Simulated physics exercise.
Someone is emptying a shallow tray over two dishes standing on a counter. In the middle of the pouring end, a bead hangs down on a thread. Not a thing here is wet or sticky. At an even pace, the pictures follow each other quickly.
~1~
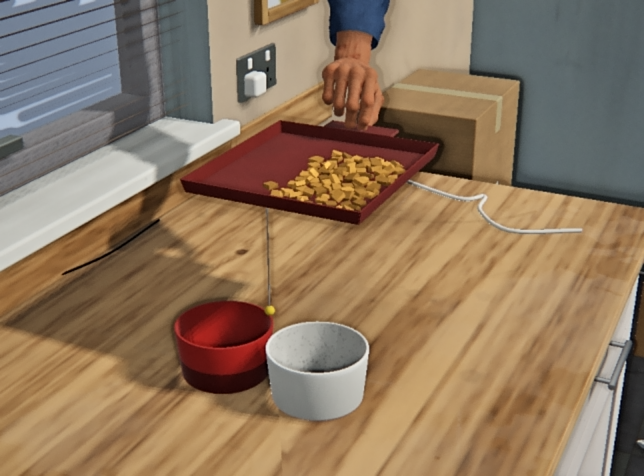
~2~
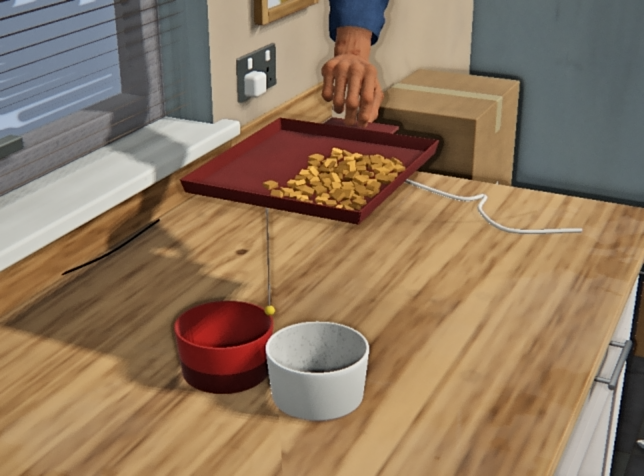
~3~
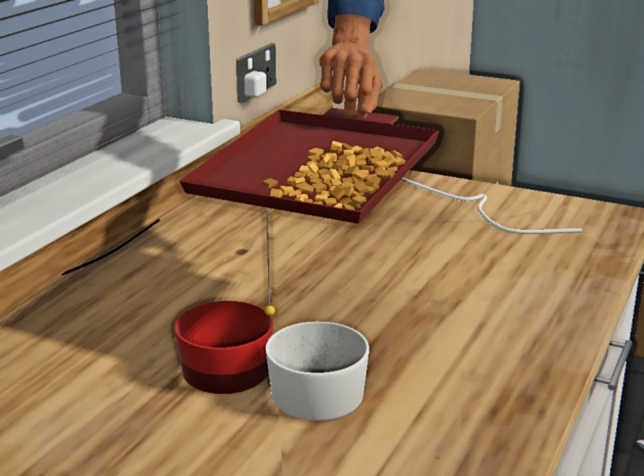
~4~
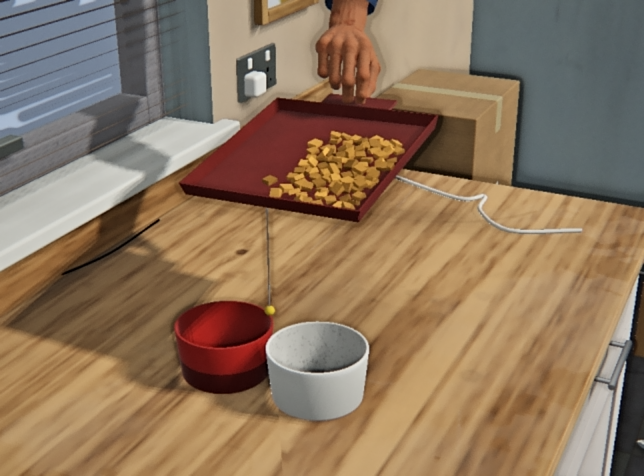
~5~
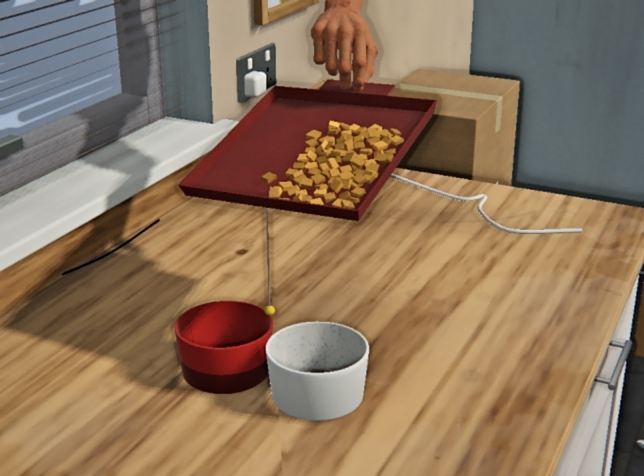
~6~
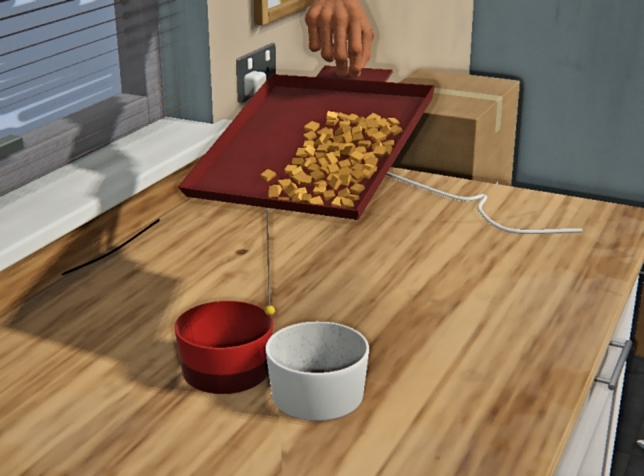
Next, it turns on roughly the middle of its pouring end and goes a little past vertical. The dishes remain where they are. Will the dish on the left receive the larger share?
Yes.
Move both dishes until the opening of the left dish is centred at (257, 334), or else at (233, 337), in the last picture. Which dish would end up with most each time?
First the left one, then the dish on the left.
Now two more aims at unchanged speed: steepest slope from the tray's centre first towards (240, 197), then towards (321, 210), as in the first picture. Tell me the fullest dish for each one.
Case one: The dish to the left. Case two: The dish to the right.
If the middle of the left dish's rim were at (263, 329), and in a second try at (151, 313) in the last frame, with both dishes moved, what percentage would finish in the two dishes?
You'd see roughly 40 per cent first and roughly 70 per cent second.
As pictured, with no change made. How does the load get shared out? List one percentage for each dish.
Left 40 %, right 20 %.
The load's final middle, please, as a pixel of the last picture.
Close to (234, 378), more or less.
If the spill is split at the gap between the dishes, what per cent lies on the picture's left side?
Estimate: Near 80 per cent.
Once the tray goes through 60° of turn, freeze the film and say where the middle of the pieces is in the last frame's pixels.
The middle of the pieces sits at roughly (285, 186).
Soon, tray tipped steeply; nearly all on the tray; a stray few in the air.
A while on, tray tipped right over; about two thirds on the tray; a small part in the right dish; a small part in the left dish; a small part outside both; a small part in the air.
Towards the end, tray tipped past a quarter turn; about a quarter in the right dish; about half in the left dish; about a third outside both.
Finally, tray tipped past a quarter turn; about a quarter in the right dish; about half in the left dish; about a third outside both.
